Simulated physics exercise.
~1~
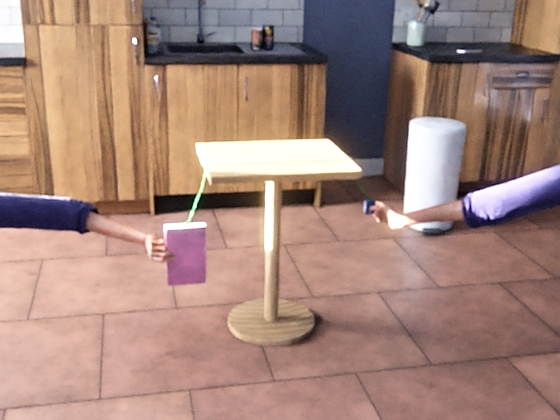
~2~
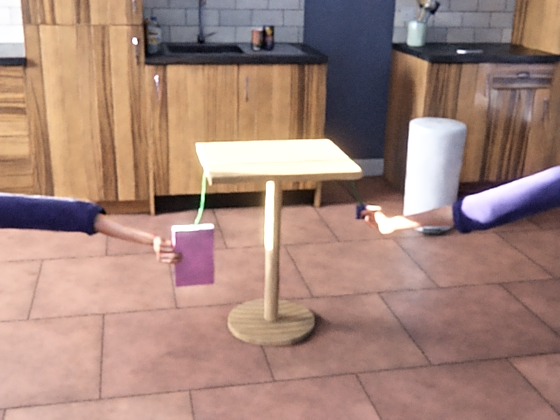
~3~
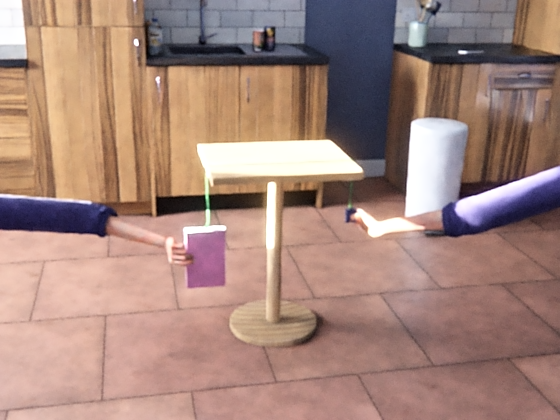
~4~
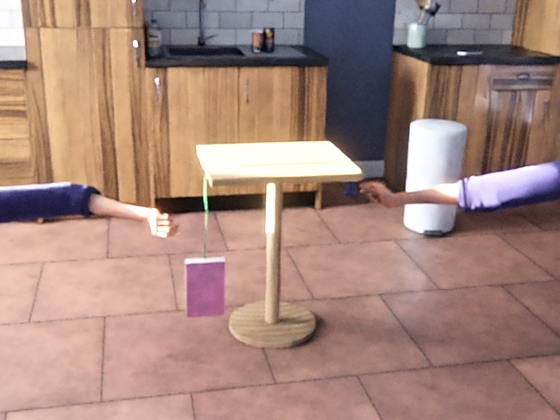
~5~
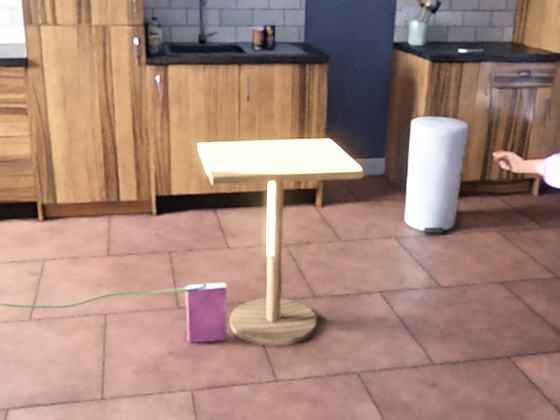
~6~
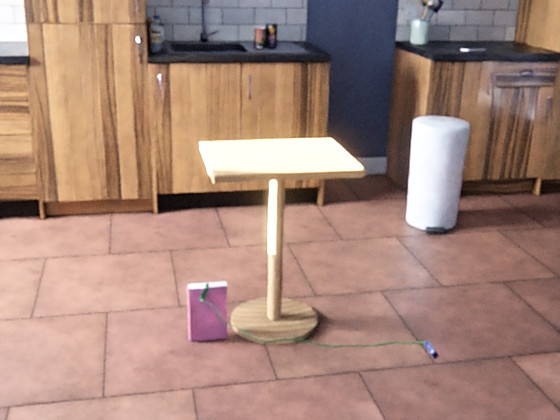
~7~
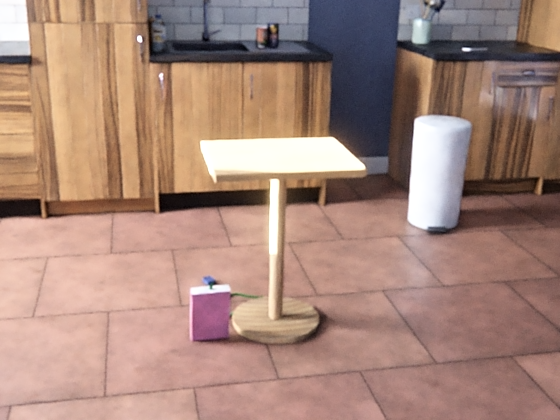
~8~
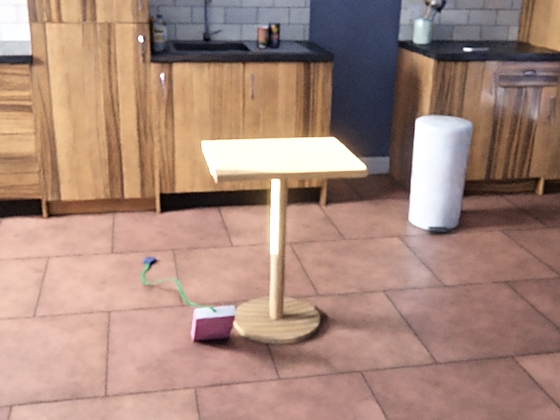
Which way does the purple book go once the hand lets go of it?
The purple book moves down, dropping to the floor on the left side of the table.
In a kitchen, two hands hold a purple book and a small blue object on a green ribbon at either side of a small table, then let go; the book drops to the floor on the left, the ribbon follows, and the blue object ends up on the floor beyond it.
